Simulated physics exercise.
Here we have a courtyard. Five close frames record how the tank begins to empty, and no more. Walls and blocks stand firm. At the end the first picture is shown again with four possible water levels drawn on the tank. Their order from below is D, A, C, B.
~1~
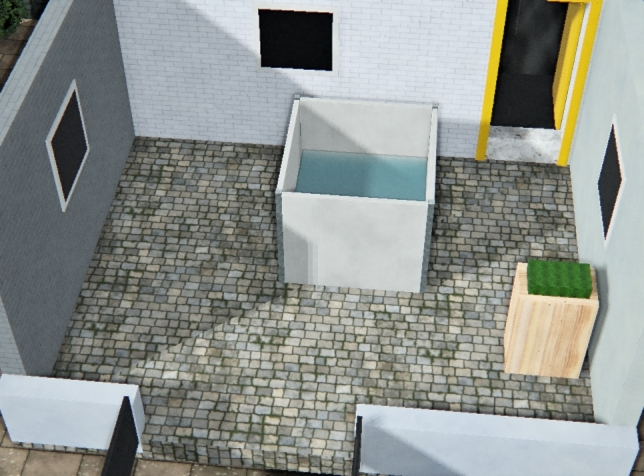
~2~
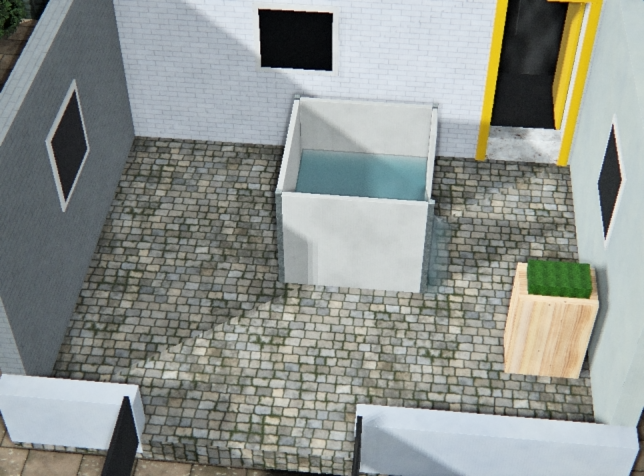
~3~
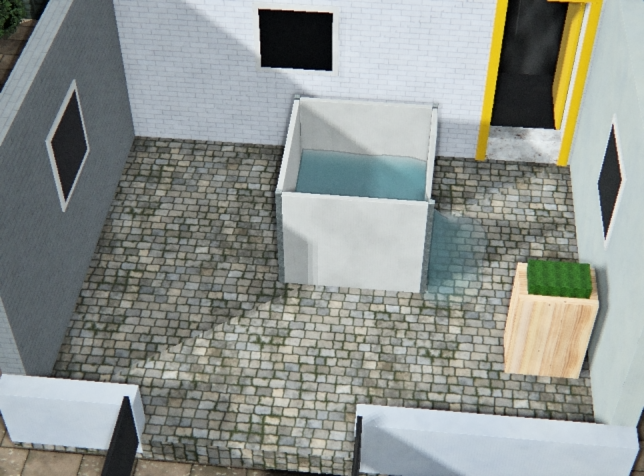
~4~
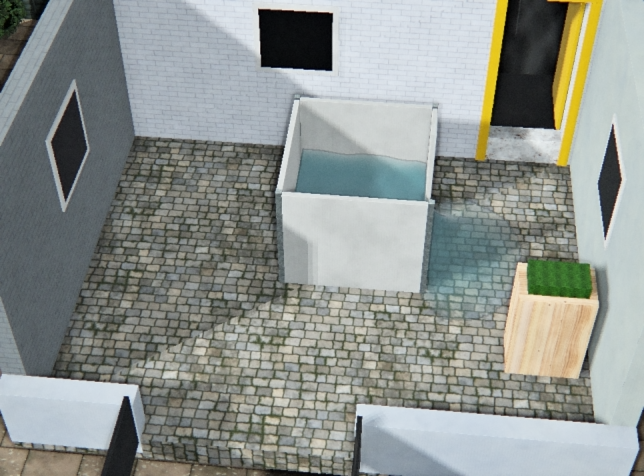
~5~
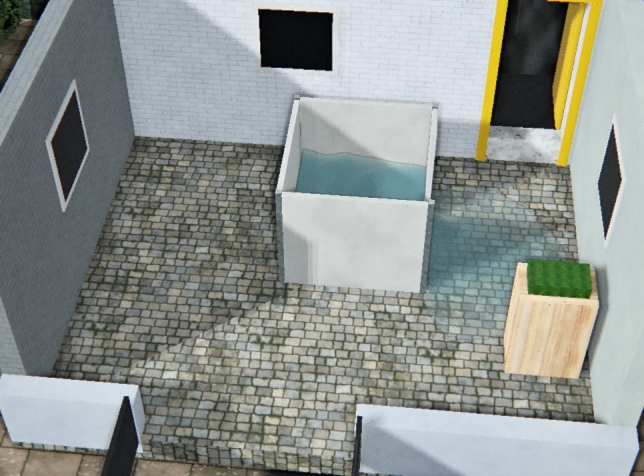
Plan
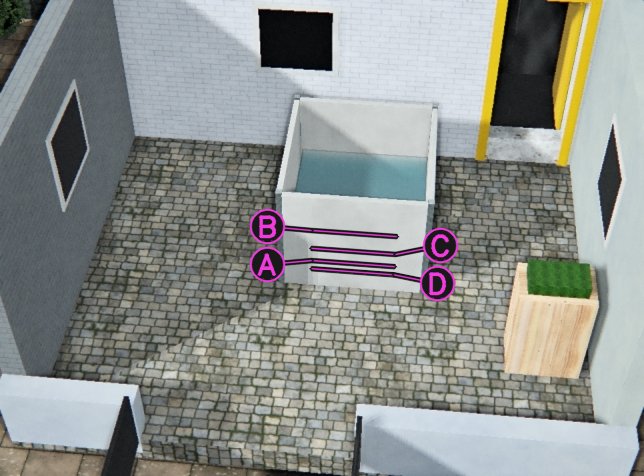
To begin with, teal water lies level in an open-topped pale tank in a cobbled courtyard, with a wooden planter to the right. Water then emerges at the tank's right side and spreads thinly over the cobbles towards the planter and right wall, while the surface inside ripples and lowers slightly.
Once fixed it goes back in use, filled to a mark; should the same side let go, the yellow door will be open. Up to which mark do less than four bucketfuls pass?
The limit is B.
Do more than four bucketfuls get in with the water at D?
No, that is safe.
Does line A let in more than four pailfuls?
No.
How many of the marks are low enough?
All of them.
On the marked copy, A at (353, 263); B at (353, 233); C at (353, 251); D at (352, 271); from the bottom up D, A, C, B.
With A, nothing gets over.
With B, a bucket or two gets in.
With C, nothing gets over.
With D, nothing gets over.
